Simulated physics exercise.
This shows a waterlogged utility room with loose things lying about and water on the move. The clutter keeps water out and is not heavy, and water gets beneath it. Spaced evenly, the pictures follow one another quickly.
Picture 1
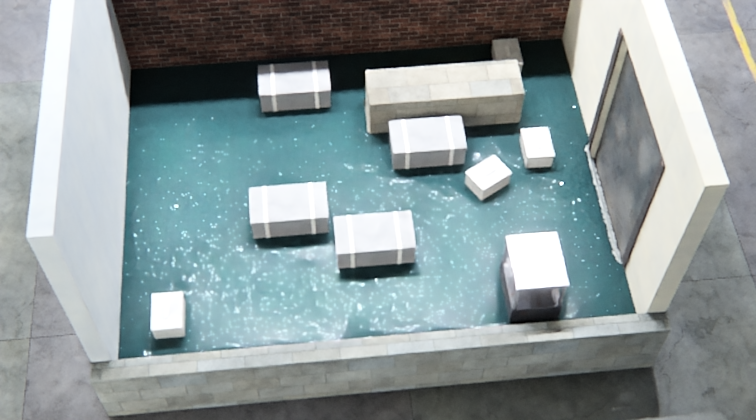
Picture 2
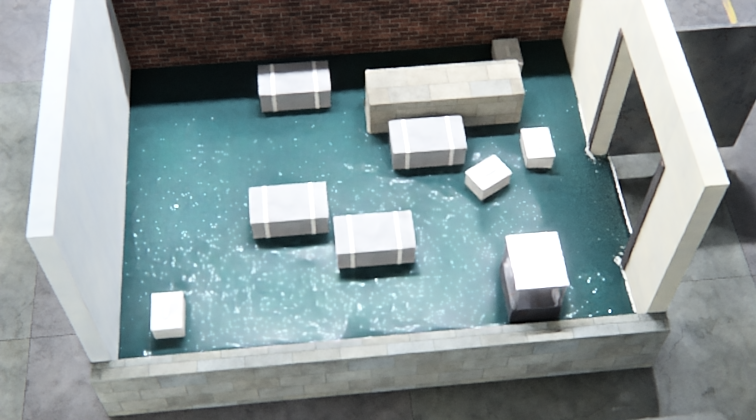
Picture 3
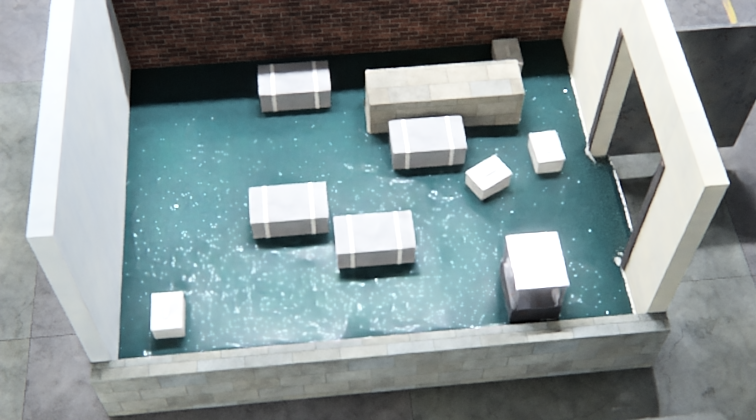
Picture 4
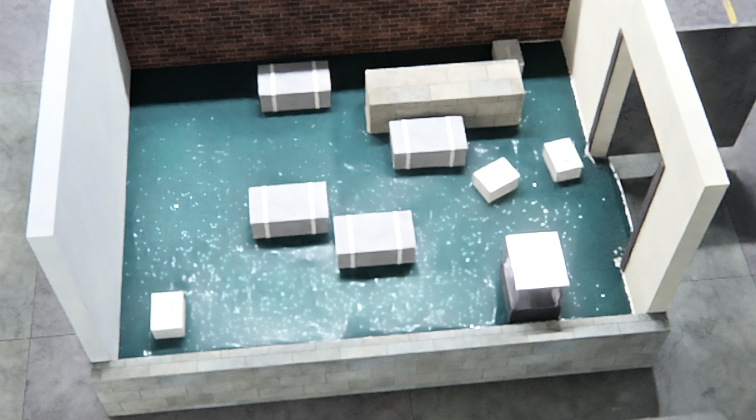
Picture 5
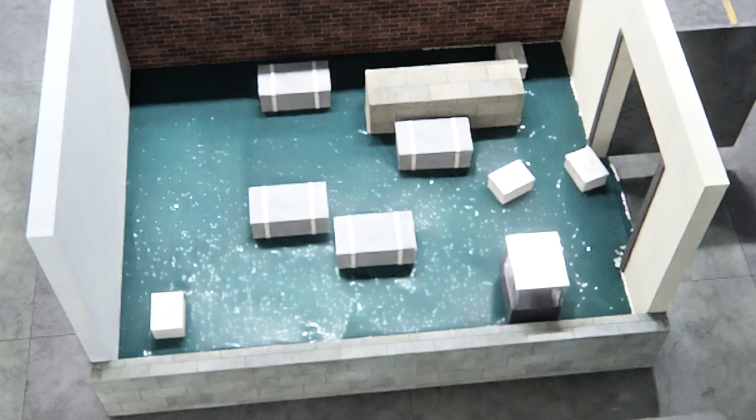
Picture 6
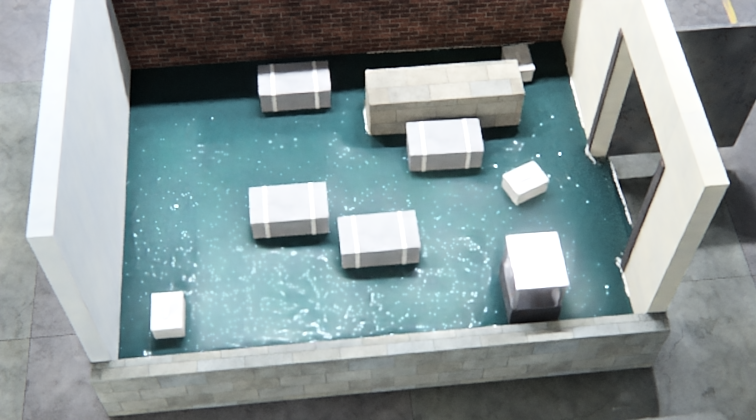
In a flooded room, the panel in the right wall opened, and a small white box drifted right and out of sight through the gap while a few other boxes shifted slightly the same way.
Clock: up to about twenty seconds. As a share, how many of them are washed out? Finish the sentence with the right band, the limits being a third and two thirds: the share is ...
The share is two thirds or more.
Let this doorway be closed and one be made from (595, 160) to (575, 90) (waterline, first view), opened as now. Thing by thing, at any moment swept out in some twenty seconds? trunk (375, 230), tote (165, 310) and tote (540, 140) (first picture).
For the three items in order: Escaped, contained, escaped.
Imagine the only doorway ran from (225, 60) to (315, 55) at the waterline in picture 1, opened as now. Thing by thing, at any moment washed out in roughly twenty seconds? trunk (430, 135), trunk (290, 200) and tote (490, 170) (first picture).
Per item as listed - swept away, swept away, not lost.
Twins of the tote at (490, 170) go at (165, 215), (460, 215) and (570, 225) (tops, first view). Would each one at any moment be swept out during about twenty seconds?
In order: Never exits; exits; exits.
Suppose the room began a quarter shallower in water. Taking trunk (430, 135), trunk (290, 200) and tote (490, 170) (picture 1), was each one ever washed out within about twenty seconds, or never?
Per object: Exited / remained / exited.
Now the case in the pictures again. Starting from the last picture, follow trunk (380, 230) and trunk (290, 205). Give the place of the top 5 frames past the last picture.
(439, 226) and (327, 205).
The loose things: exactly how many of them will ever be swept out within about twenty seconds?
I make it 6.
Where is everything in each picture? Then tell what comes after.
The first picture shows a tote at (489, 172) floats; a trunk at (428, 134), afloat; 0 of 8 have shifted.
The second picture shows a tote at (489, 172), afloat; a trunk at (428, 134) floats; 0 of 8 have shifted.
The third picture shows a tote at (489, 173) floats; a trunk at (428, 134), afloat; 1 of 8 have shifted.
The fourth picture shows a tote at (497, 175) floats, close to its start; a trunk at (428, 135), afloat; 2 of 8 have shifted.
The fifth picture shows a tote at (512, 177) floats, close to its start; a trunk at (434, 136) floats, close to its start; 4 of 8 have shifted.
The sixth picture shows a tote at (526, 178), afloat, a stride from its start; a trunk at (445, 137), afloat, close to its start; 4 of 8 have shifted.
A moment on, 2 of 8 are out; 6 afloat.
Next, 5 of 8 are out; 3 afloat.
Later, 6 of 8 are out; 2 afloat.
In the end, 6 of 8 are out; 1 afloat.
